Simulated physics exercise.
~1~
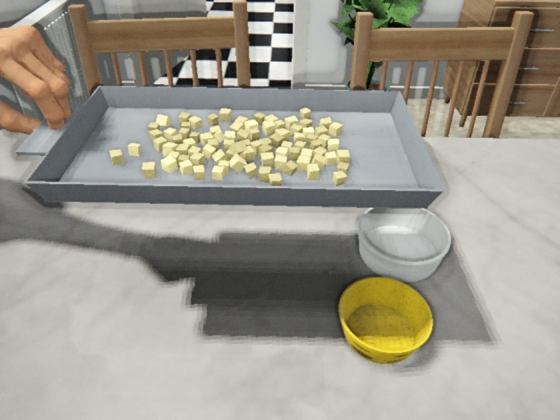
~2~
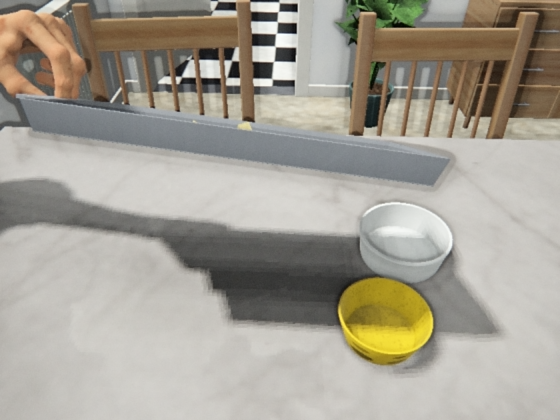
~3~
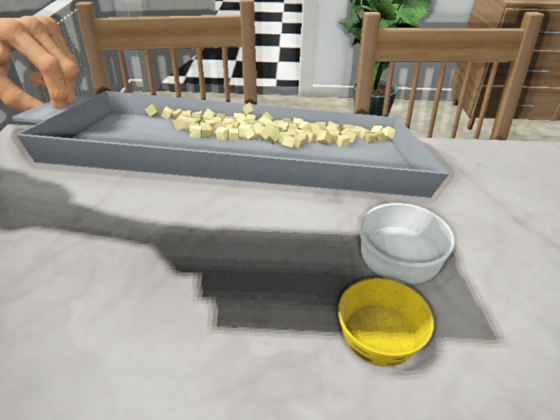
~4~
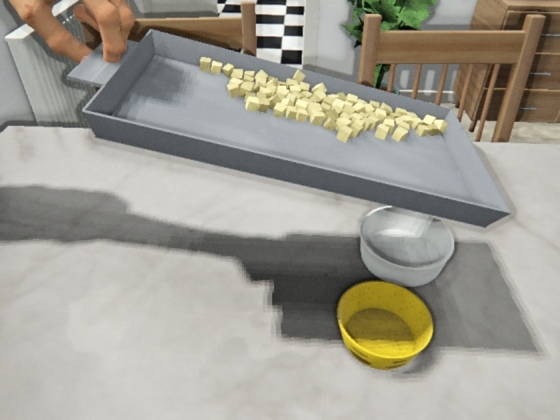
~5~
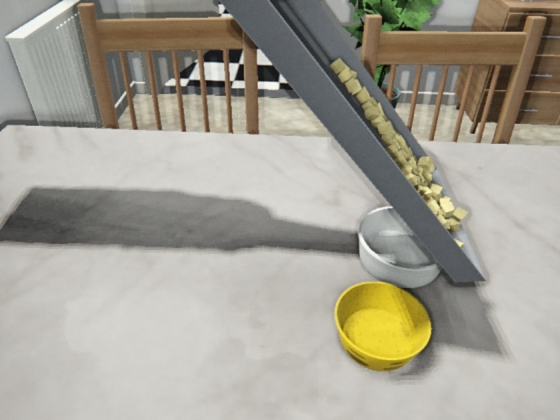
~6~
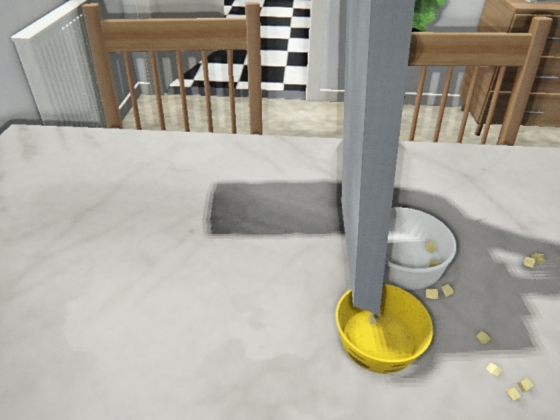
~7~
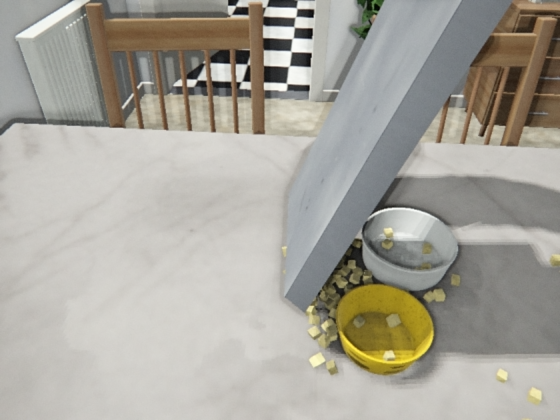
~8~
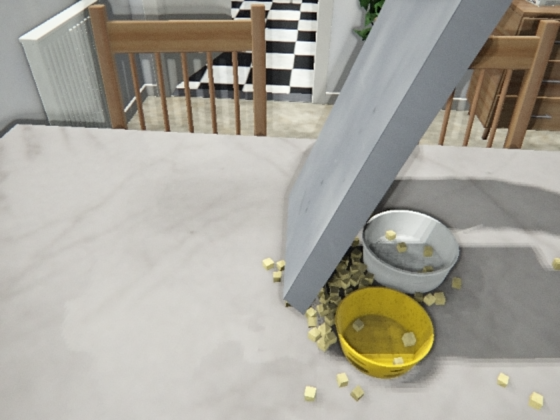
On a pale marble table in a room with wooden chairs and a checkered floor, a hand holds a grey tray scattered with small potato cubes, beyond a white dish and a yellow dish. The tray tips until its cubes are almost hidden, then eases back and shows them again, gathered toward the far side. It moves right, rises and tilts steeply with its right side down, and the cubes slide toward the low end. As it swings past upright, they spill out. Most end heaped and strewn on the table around the dishes, with only a few inside each.
